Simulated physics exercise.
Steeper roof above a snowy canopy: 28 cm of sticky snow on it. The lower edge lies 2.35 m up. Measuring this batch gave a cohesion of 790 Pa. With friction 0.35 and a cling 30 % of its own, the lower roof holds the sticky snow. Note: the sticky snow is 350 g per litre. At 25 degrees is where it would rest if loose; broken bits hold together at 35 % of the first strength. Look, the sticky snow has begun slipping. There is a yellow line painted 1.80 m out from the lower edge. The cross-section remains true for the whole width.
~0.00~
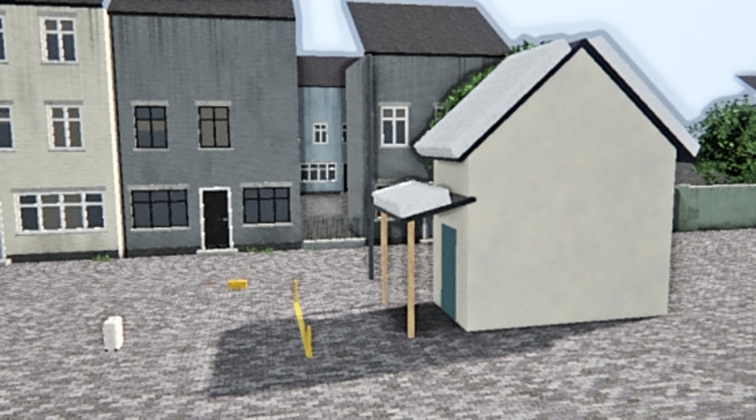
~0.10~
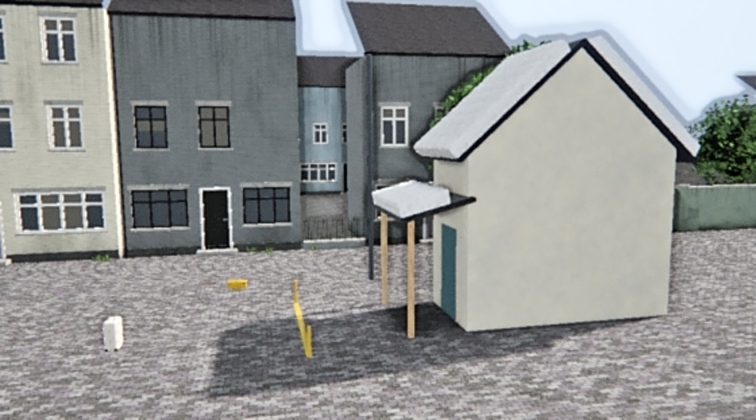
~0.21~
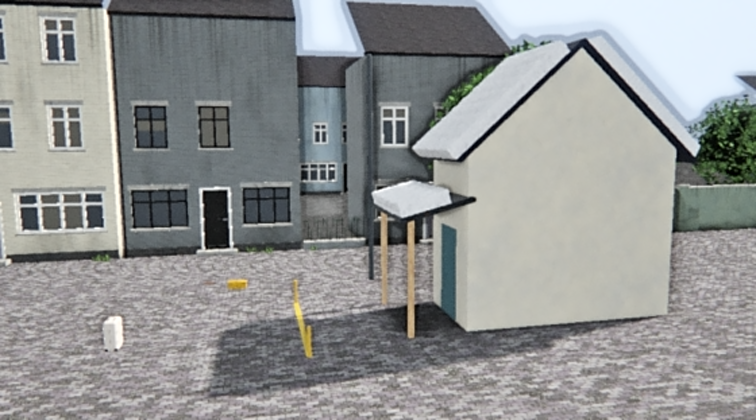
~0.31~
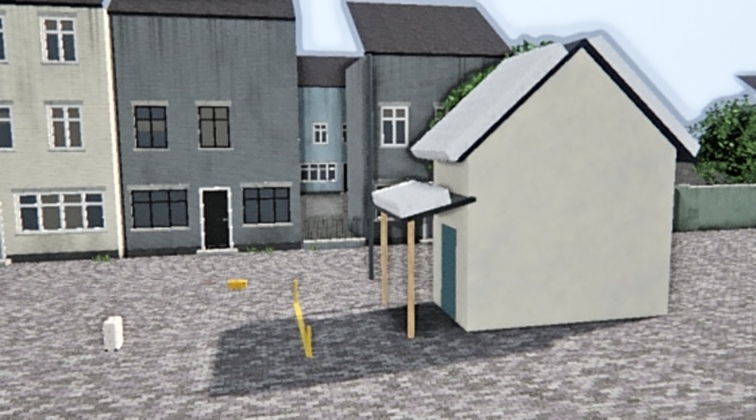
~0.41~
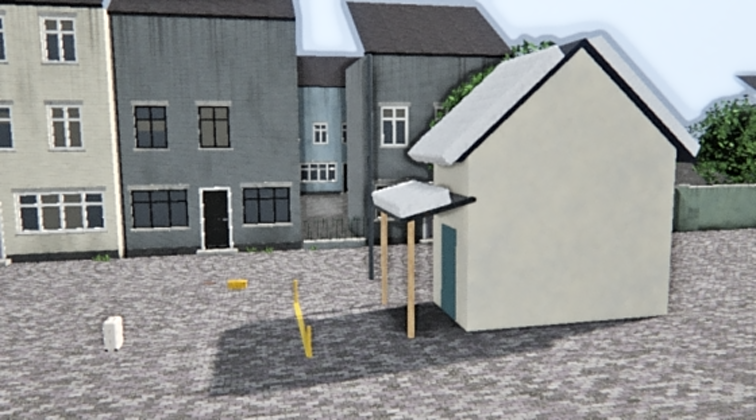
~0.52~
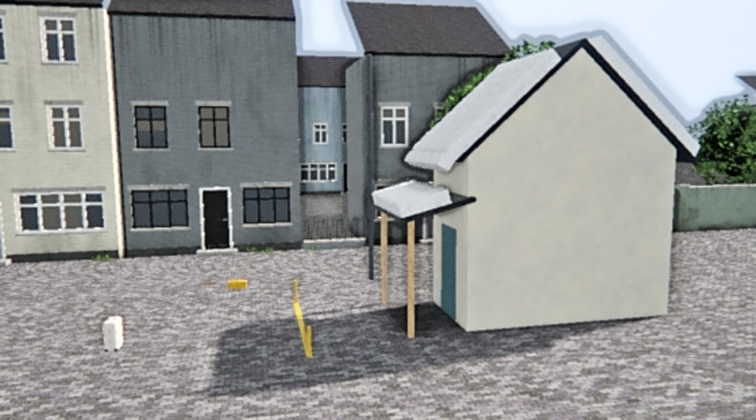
A cobbled yard in front of terraced houses is seen from a raised, fixed viewpoint. A small cream building with a snow-covered, dark-edged roof stands at right, its teal door beside a snowy canopy on wooden posts, with yellow markings and a small white object on the paving to the left and cream and grey houses behind. The snow on the main roof slides slightly down the slope toward the canopy, while everything else stays still.
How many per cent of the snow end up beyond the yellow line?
About 26 %.
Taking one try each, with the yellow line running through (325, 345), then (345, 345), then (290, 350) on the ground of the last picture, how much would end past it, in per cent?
Roughly 35 %, then 50 %, then 18 %.
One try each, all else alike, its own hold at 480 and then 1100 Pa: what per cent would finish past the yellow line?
Result: 40 % for the first case, 12 % for the second.
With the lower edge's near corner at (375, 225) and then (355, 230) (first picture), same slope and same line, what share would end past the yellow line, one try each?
I'd expect around 20 percent the first time and around 16 percent the second.
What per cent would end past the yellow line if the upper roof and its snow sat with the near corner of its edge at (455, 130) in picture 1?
I'd put it at close to 45 percent.
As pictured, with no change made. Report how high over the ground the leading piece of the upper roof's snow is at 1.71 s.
Height: Approx. 1.8 m.
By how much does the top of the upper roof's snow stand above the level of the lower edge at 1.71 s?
At that moment the top of the snow is about 1.3 m above the lower edge.
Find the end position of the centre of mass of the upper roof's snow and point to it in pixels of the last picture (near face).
Look around (335, 311) on the near face.
After 1.06 s, none is below the lower edge and 0 % is past the line.
After 1.71 s, 14 % is below the lower edge and 0 % is past the line.
After 2.35 s, 61 % is below the lower edge and 13 % is past the line.
After 3.00 s, 76 % is below the lower edge and 26 % is past the line.
After 4.00 s, at the end, 77 % is below the lower edge and 26 % is past the line.
